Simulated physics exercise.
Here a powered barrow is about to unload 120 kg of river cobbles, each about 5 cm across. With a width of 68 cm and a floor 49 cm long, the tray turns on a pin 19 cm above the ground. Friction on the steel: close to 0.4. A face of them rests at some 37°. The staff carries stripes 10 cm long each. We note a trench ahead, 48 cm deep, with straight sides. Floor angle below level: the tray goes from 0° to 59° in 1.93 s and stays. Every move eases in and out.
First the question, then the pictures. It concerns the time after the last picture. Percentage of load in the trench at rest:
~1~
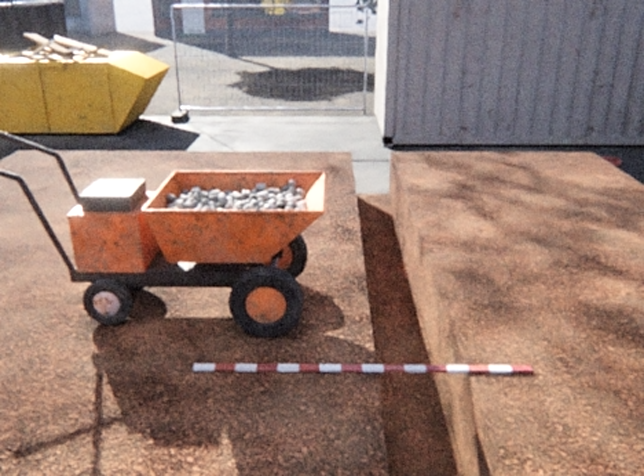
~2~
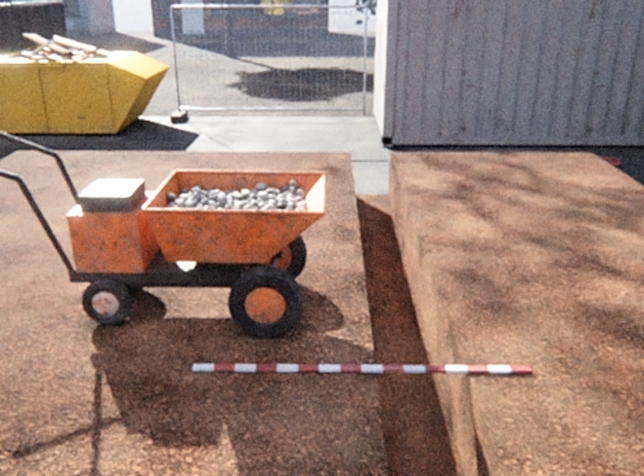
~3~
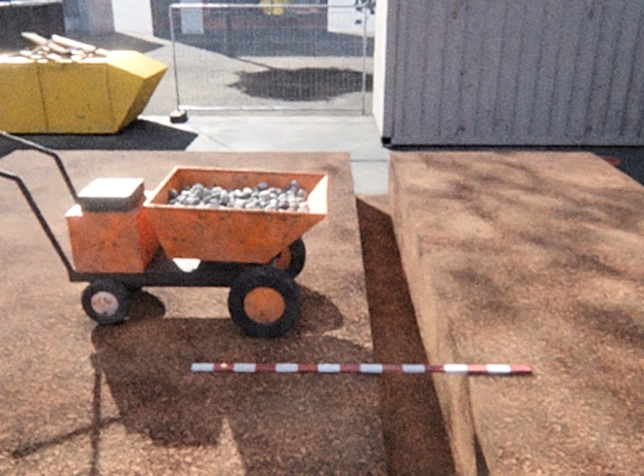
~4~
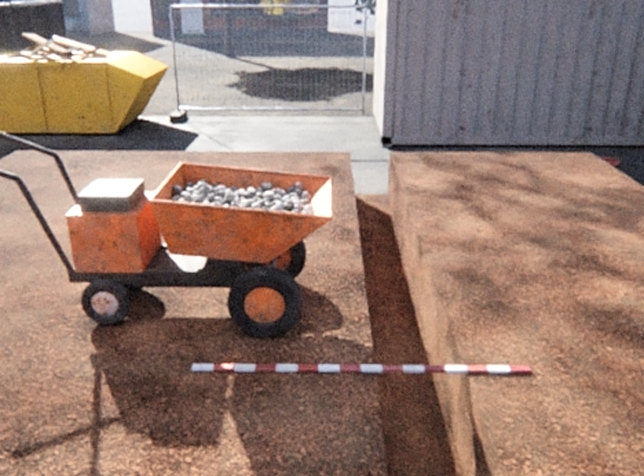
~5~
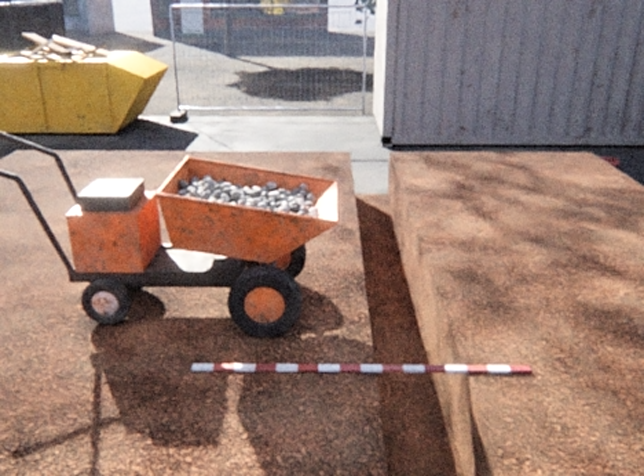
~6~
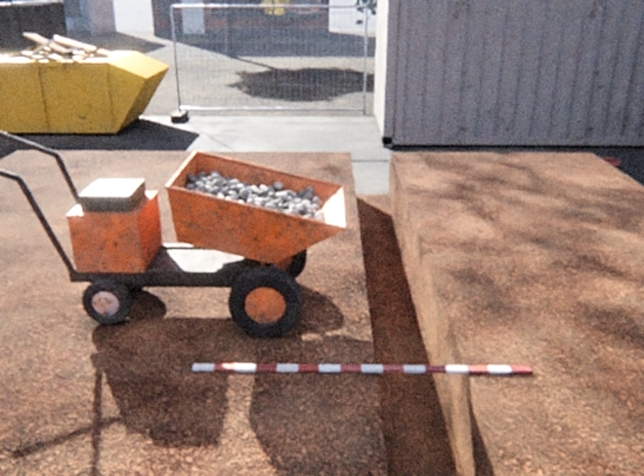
100 %.
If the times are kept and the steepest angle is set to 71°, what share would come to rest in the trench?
Then about 100 per cent.
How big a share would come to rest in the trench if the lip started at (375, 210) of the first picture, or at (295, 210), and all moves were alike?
From the first spot near 70, from the second near 95 per cent.
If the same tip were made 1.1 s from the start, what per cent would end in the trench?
It'd be some 100 per cent.
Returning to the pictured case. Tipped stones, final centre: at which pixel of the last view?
(409, 368).
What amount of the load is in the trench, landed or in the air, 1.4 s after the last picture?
Some 25 per cent.
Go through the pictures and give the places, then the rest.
The tray is at 0°, its lip at (323, 212); the top of the load is at (233, 195), in the first frame.
Lip at (324, 213), floor tilted 1°, highest stones at (233, 195), in the second frame.
Lip at (327, 215), floor tilted 3°, highest stones at (221, 195), in the third frame.
The tray is at 5°, its lip at (332, 218); the top of the load is at (204, 192), in the fourth frame.
The tray is at 9°, its lip at (338, 223); the top of the load is at (198, 187), in the fifth frame.
The tray is at 14°, its lip at (345, 229); the top of the load is at (206, 182), in the sixth frame.
Then, 0.9 s after the last picture the floor is at 50°, 100 % in the tray; the foremost stones are at (368, 263).
Then, 1.4 s after the last picture the floor is at 59°, 74 % in the tray, 26 % in the trench; the foremost stones are at (439, 378).
Then, 1.8 s after the last picture the floor is at 59°, 45 % in the tray, 55 % in the trench; the foremost stones are at (440, 387).
Then, 3.7 s after the last picture the floor is at 59°, 0 % in the tray, 100 % in the trench; the foremost stones are at (438, 373).
